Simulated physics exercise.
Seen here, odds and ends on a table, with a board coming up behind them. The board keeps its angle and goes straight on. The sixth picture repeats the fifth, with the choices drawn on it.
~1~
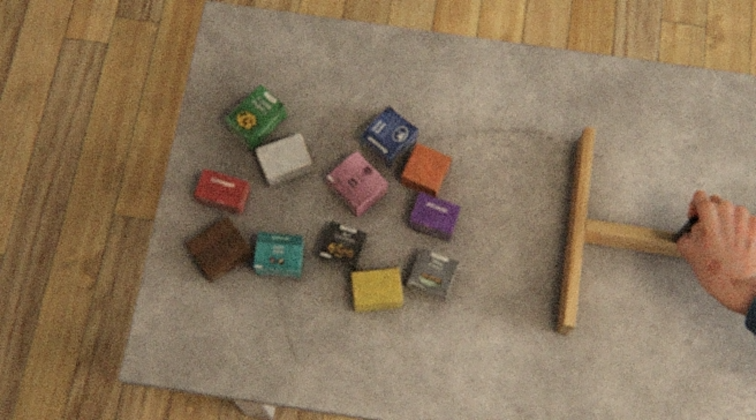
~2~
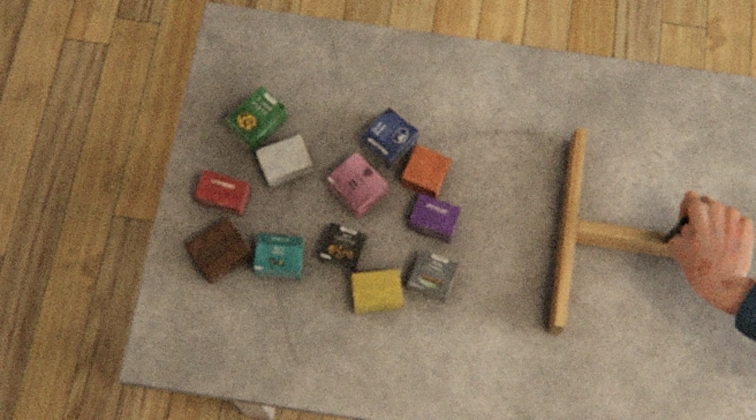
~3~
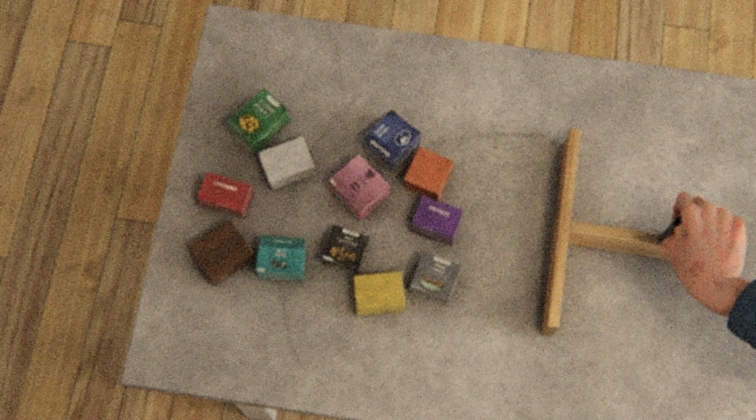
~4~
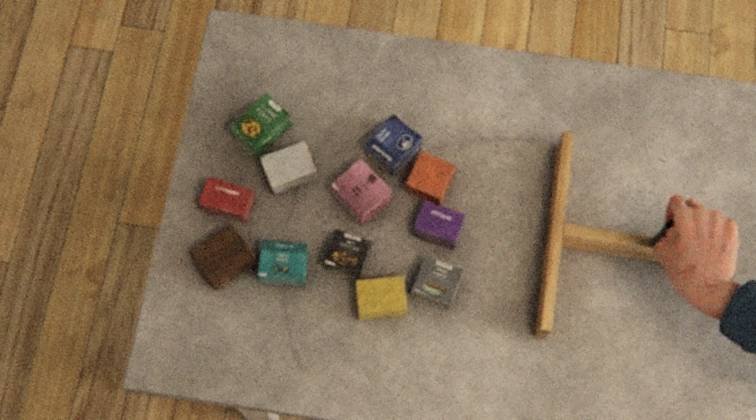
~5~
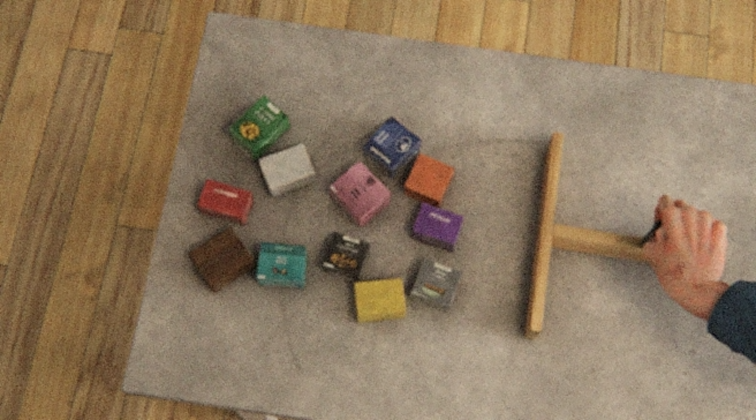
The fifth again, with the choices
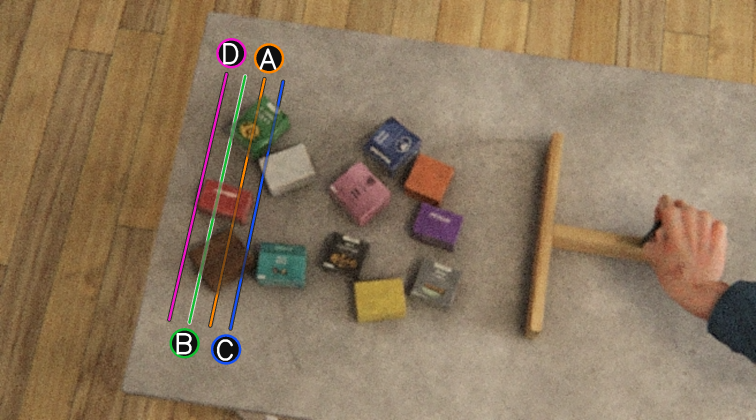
A grey tabletop stands on a wooden plank floor, seen from above at a slight tilt, with the view drifting very slightly. Small boxes and blocks lie scattered on the left, green, white, red, brown and turquoise, with blue, pink, orange, purple, black, yellow and grey ones nearer the middle. From the right, a hand holding a wooden T-shaped board slides it slowly a short way left, while the objects stay put, untouched.
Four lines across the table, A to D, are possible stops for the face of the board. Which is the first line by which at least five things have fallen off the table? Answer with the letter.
The first such stop is B.
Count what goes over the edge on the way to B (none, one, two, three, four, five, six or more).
Six or more.
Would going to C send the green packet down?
By then, no.
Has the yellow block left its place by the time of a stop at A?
By then, yes.
On the marked copy, A at (238, 197); B at (218, 195); C at (258, 200); D at (199, 192).
With B. Early on, board (428, 212); yellow block (344, 301); blue box (384, 143).
Further on, board (309, 195); brown box (138, 258); turquoise packet (190, 251).
At the end, board (218, 182); green packet over the edge; red packet over the edge; seven fallen.
As for the rest, A drops only three; C drops only three; D drops seven, but is farther than needed.
